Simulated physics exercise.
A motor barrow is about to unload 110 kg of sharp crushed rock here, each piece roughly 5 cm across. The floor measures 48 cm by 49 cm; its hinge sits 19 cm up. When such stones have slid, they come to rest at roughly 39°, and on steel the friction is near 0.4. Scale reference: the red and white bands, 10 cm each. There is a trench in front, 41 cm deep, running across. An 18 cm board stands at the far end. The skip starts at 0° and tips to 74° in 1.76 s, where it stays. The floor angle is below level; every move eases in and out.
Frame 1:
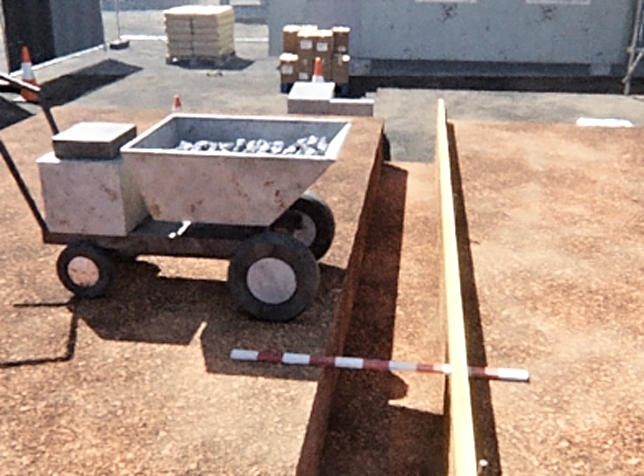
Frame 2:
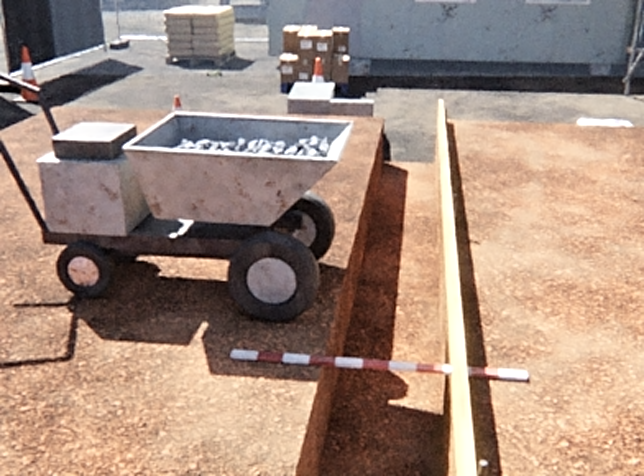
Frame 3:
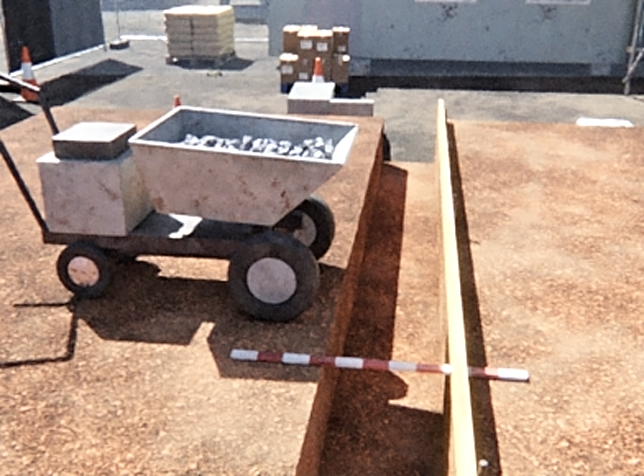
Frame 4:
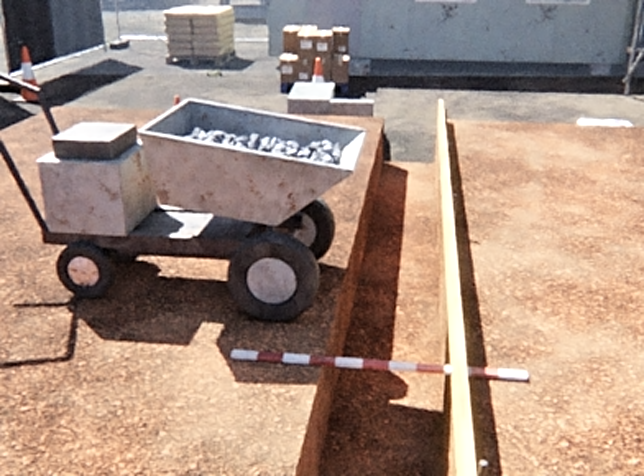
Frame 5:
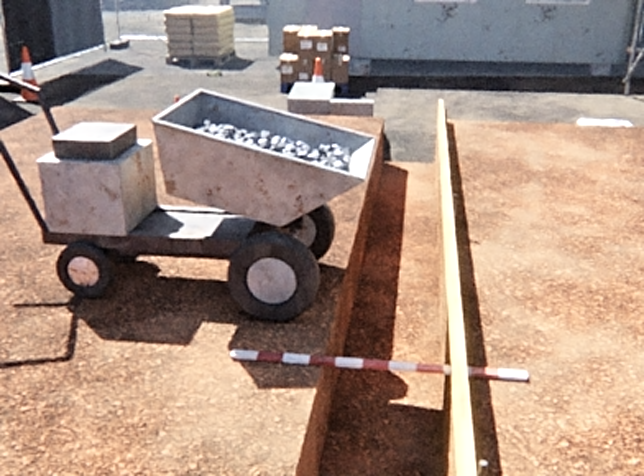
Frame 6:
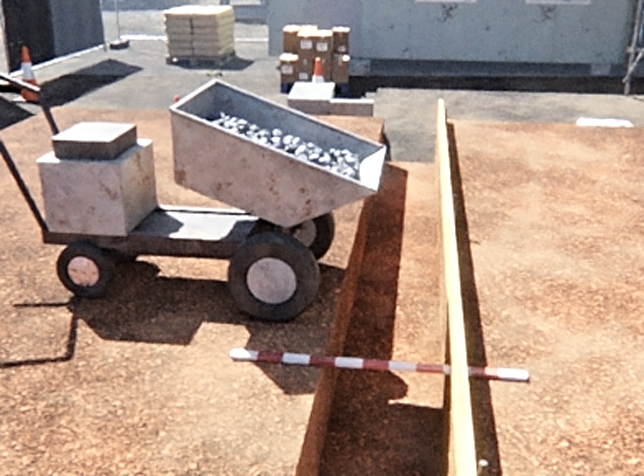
A motor barrow's skip of crushed rock tilts steadily down toward the trench at right.
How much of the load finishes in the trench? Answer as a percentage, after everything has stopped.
Some 98 per cent of it.
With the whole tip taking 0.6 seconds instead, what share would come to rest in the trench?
It would come to roughly 75 per cent.
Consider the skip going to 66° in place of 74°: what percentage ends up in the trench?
It comes out at about 70 percent.
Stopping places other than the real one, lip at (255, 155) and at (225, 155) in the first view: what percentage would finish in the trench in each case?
The first start gives about 100 per cent, the second about 80.
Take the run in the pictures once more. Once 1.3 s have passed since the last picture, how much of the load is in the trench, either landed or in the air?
30 per cent, give or take.
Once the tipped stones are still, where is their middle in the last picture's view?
Somewhere around (413, 361) in the last picture.
Then, 0.7 s after the last picture the floor is at 62°, 100 % in the skip; the foremost stones are at (411, 252).
Then, 1.3 s after the last picture the floor is at 74°, 69 % in the skip, 31 % in the trench; the foremost stones are at (467, 266).
Then, 1.6 s after the last picture the floor is at 74°, 44 % in the skip, 54 % in the trench, 2 % past the trench; the foremost stones are at (502, 299).
Then, 3.6 s after the last picture the floor is at 74°, 0 % in the skip, 98 % in the trench, 2 % past the trench; the foremost stones are at (501, 295).
